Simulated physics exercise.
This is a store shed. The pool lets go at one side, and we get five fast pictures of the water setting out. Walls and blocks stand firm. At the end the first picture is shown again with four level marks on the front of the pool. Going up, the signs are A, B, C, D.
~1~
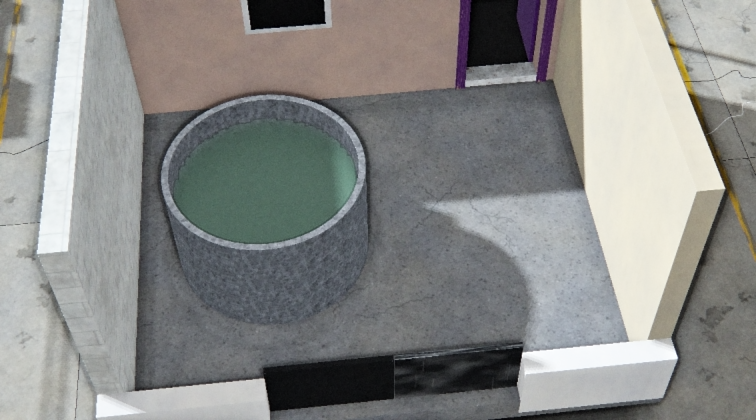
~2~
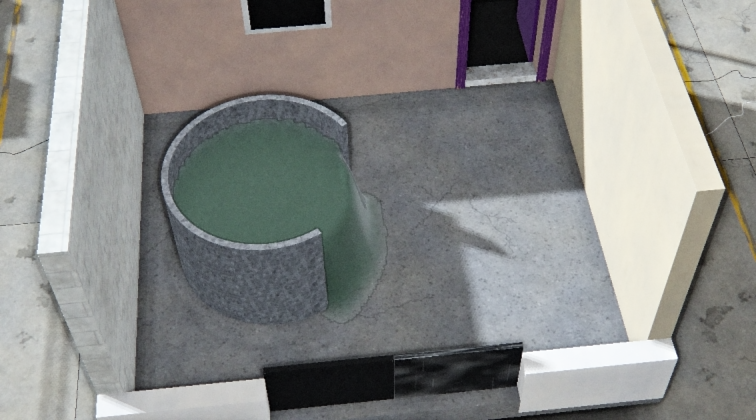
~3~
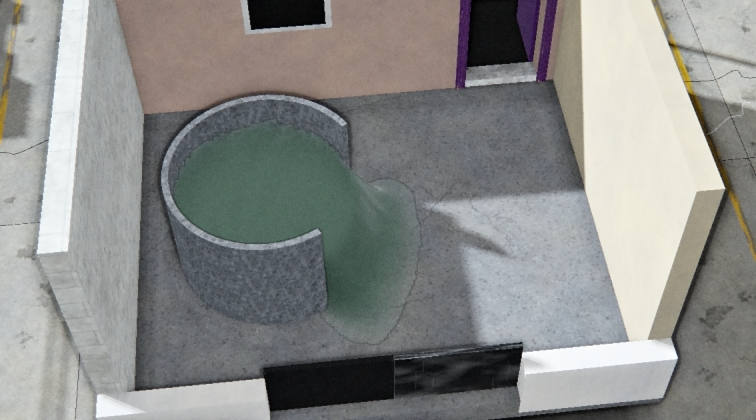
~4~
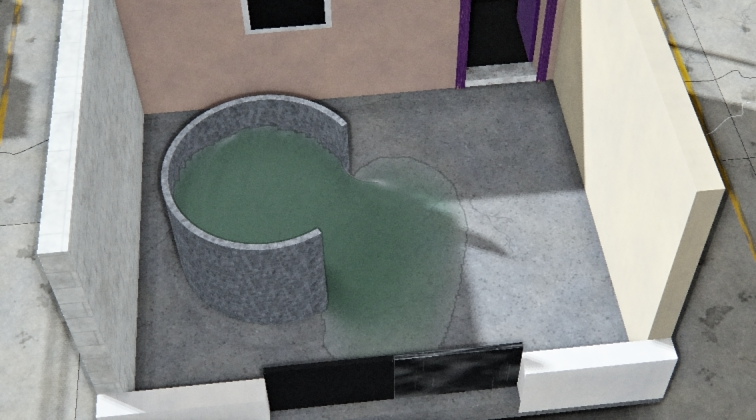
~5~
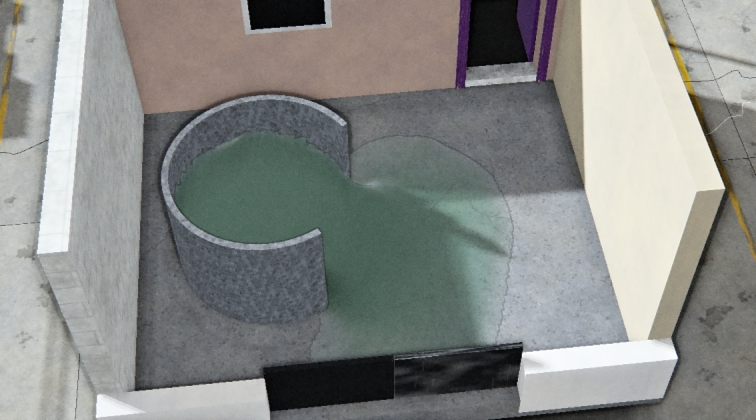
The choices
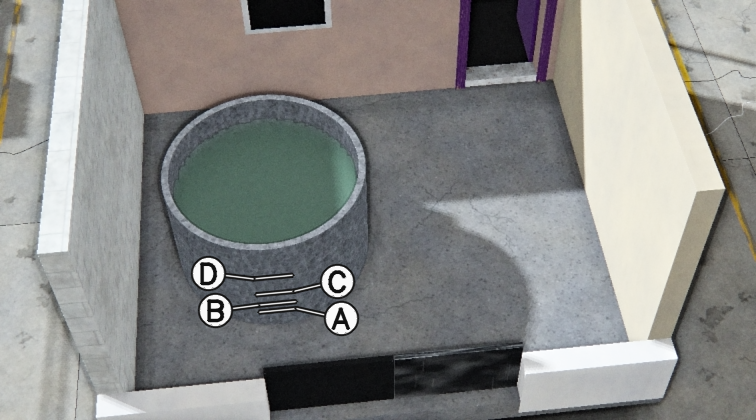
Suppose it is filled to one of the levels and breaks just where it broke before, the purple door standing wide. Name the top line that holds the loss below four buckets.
Use level B.
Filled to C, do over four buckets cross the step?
Yes, that goes wrong.
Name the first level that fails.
Level C.
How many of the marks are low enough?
Two.
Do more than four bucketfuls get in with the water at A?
No.
In white, A at (278, 310); B at (276, 303); C at (275, 292); D at (273, 277); from the bottom up A, B, C, D.
With A, nothing gets over.
With B, a bucket or two gets in.
With C, about 10 bucketfuls get in.
With D, dozens of bucketfuls pour in.
